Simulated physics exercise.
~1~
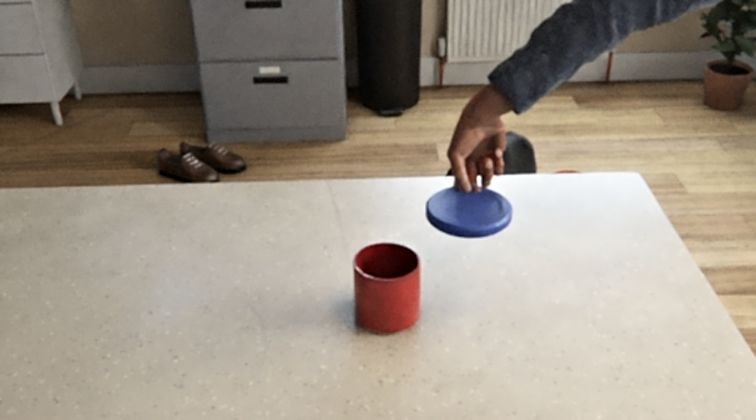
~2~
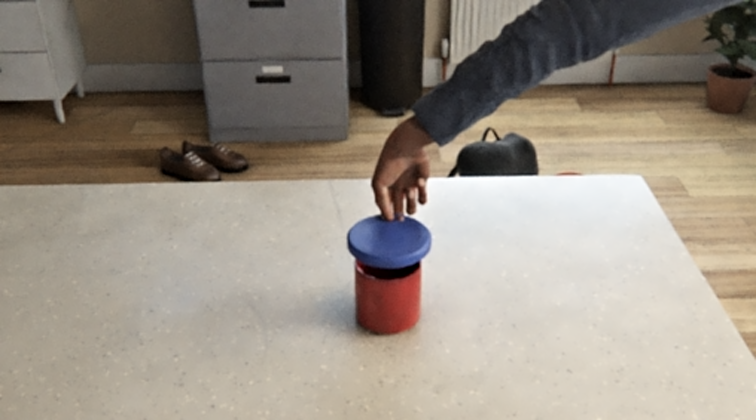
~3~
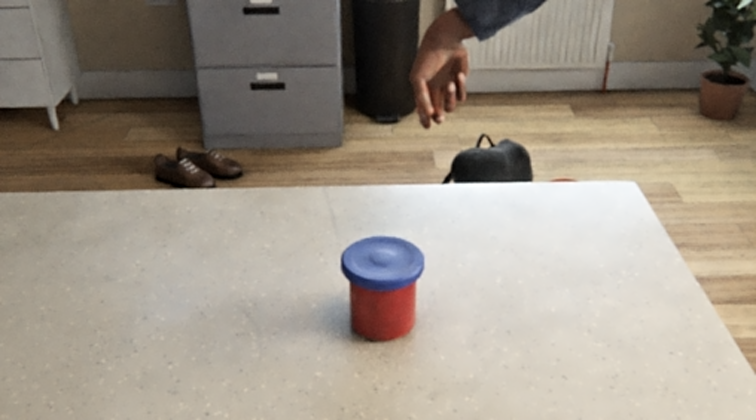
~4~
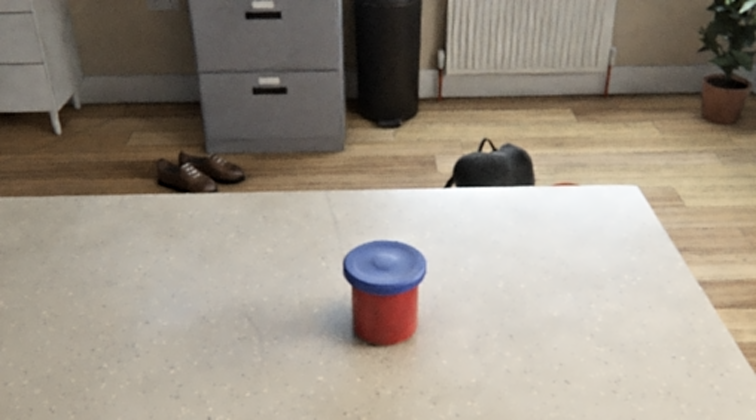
We see a hand holding a blue coaster above a pale tabletop beside an open red container. The hand moves the coaster left and lowers it onto the container, then lets go and withdraws, leaving the coaster resting on the rim like a lid.
